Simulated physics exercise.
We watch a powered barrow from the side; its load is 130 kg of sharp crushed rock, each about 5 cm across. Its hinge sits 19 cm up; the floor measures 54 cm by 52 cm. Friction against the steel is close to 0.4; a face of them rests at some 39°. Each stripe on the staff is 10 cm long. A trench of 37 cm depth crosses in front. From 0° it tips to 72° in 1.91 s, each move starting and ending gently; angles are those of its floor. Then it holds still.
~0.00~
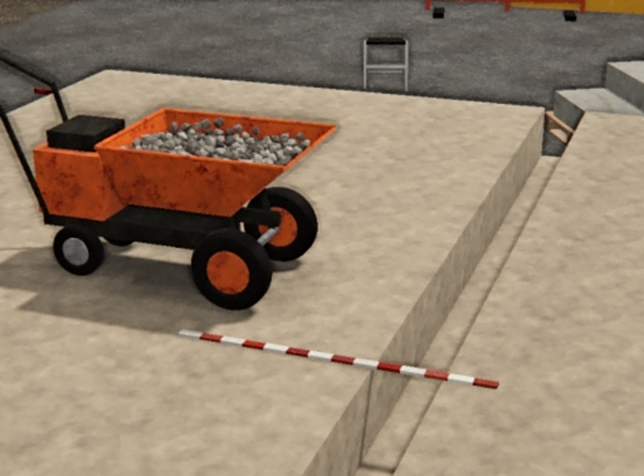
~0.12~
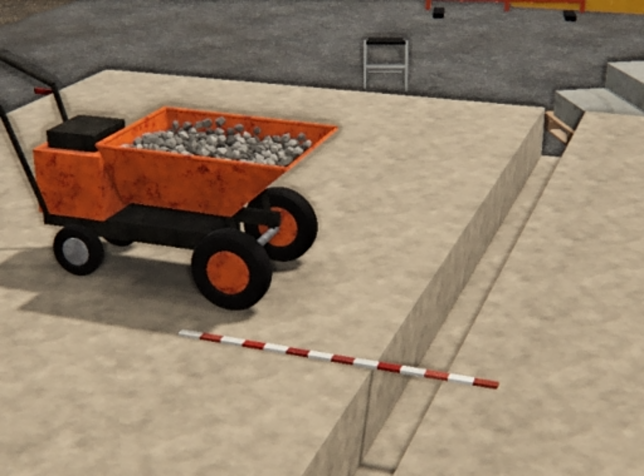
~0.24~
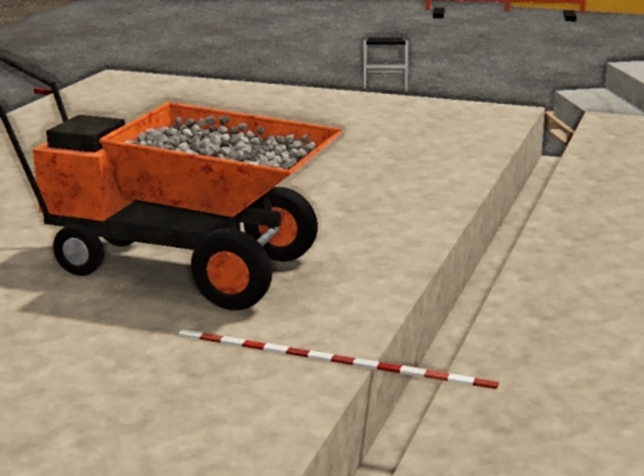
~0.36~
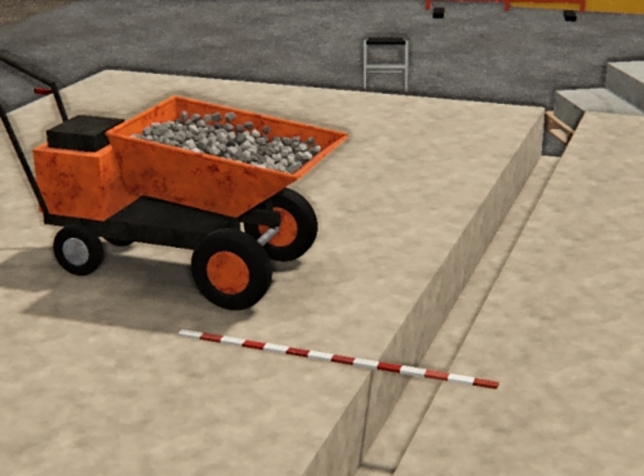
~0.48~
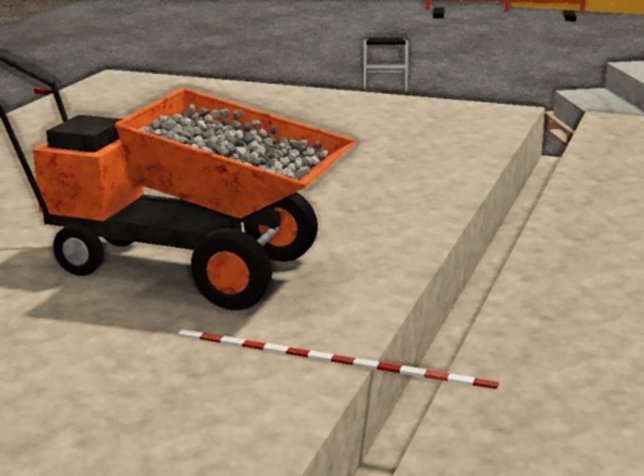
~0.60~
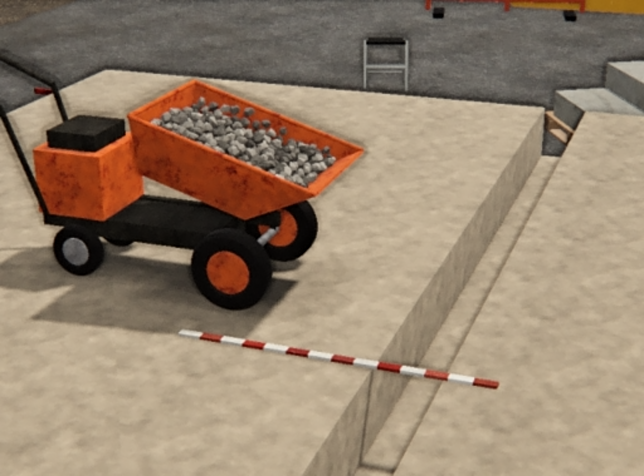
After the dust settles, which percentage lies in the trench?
About 48 per cent.
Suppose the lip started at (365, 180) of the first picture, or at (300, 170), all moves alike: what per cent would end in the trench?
First some 45, then 75 per cent.
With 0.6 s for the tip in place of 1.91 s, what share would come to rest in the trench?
It would be near 65 per cent.
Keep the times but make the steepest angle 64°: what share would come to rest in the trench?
In that case some 60 per cent.
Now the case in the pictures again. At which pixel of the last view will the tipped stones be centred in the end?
Their middle is at about (437, 364).
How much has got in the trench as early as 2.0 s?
About 30 per cent by then.
After 1.4 s the floor is at 61°; 100 % in the tray; the foremost stones are at (371, 267).
After 2.0 s the floor is at 72°; 49 % in the tray, 21 % short of the trench, 31 % in the trench; the foremost stones are at (472, 361).
After 2.4 s the floor is at 72°; 36 % in the tray, 20 % short of the trench, 44 % in the trench; the foremost stones are at (479, 354).
After 4.3 s the floor is at 72°; 33 % in the tray, 19 % short of the trench, 48 % in the trench; the foremost stones are at (476, 364).
